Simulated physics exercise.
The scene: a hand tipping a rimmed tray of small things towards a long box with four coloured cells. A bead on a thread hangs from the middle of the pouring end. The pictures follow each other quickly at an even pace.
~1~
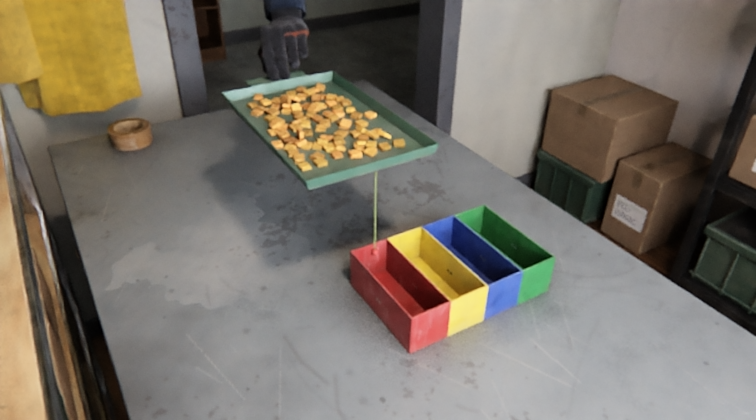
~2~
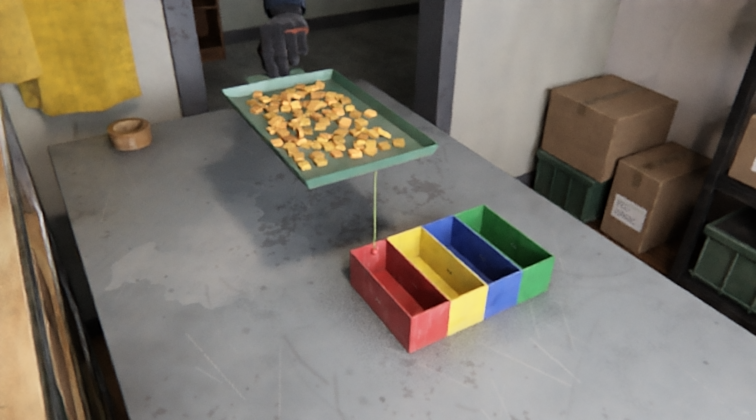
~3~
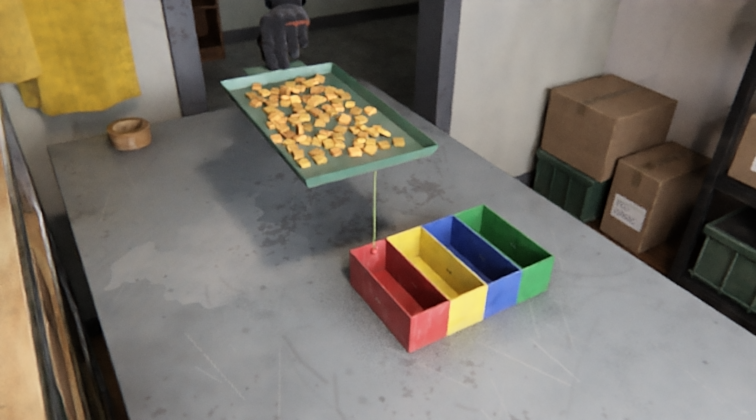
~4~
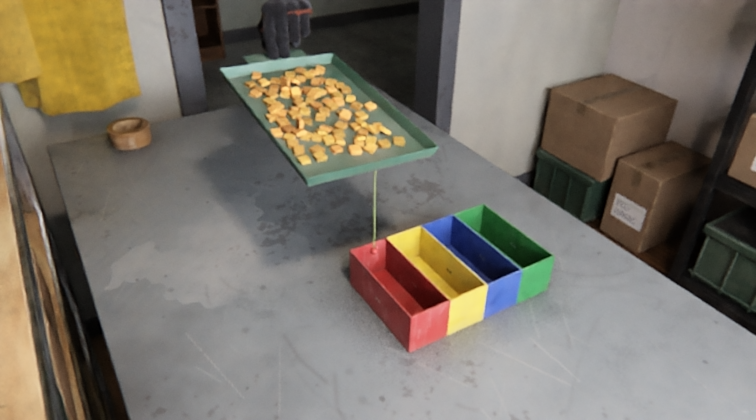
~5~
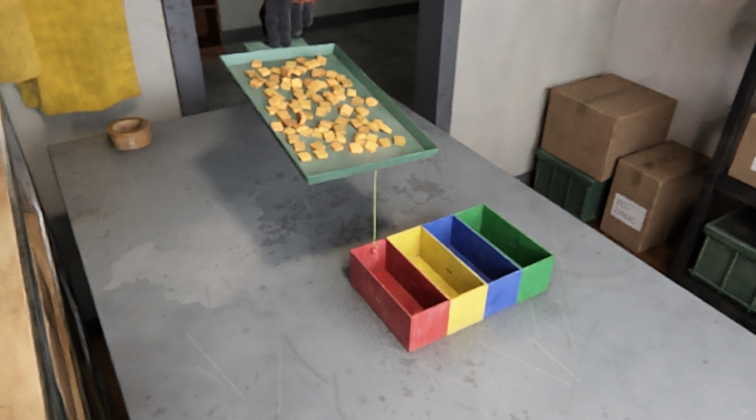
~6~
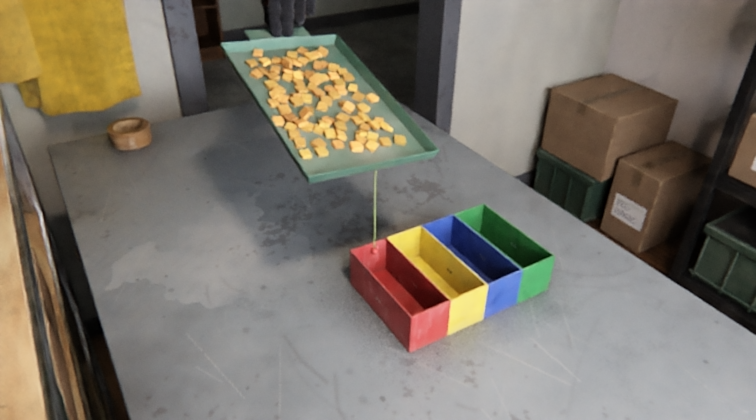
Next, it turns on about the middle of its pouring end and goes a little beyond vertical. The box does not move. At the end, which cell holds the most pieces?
Fullest: The yellow cell.
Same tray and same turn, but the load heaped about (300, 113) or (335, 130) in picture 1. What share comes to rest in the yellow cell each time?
The first gives 60 %, the second 60 %.
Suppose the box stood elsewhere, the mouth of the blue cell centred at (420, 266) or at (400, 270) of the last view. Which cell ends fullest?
The first try: The cell in green. The second: The green one.
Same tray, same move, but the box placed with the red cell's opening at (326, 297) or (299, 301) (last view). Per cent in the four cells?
About 100 and 60 per cent.
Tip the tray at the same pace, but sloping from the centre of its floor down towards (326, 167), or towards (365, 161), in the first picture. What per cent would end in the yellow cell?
About 0 and 30 per cent.
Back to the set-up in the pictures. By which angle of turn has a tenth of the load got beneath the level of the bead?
At some 70 degrees.
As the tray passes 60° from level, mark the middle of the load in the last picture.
At about (398, 137).
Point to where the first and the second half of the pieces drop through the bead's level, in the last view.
Around (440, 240) and then (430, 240).
Soon after the last picture, tray tipped steeply; nearly all on the tray; a small part falling or outside the box.
A little later, tray tipped right over; about a third on the tray; about a quarter in the yellow cell; a small part in the blue cell; a small part in the red cell; about a third falling or outside the box.
Later still, tray tipped past a quarter turn; about two thirds in the yellow cell; about a quarter in the blue cell; about a quarter in the red cell; a stray few falling or outside the box.
At rest, tray tipped past a quarter turn; about two thirds in the yellow cell; about a quarter in the blue cell; about a quarter in the red cell; none in the green cell; a stray few outside the box.
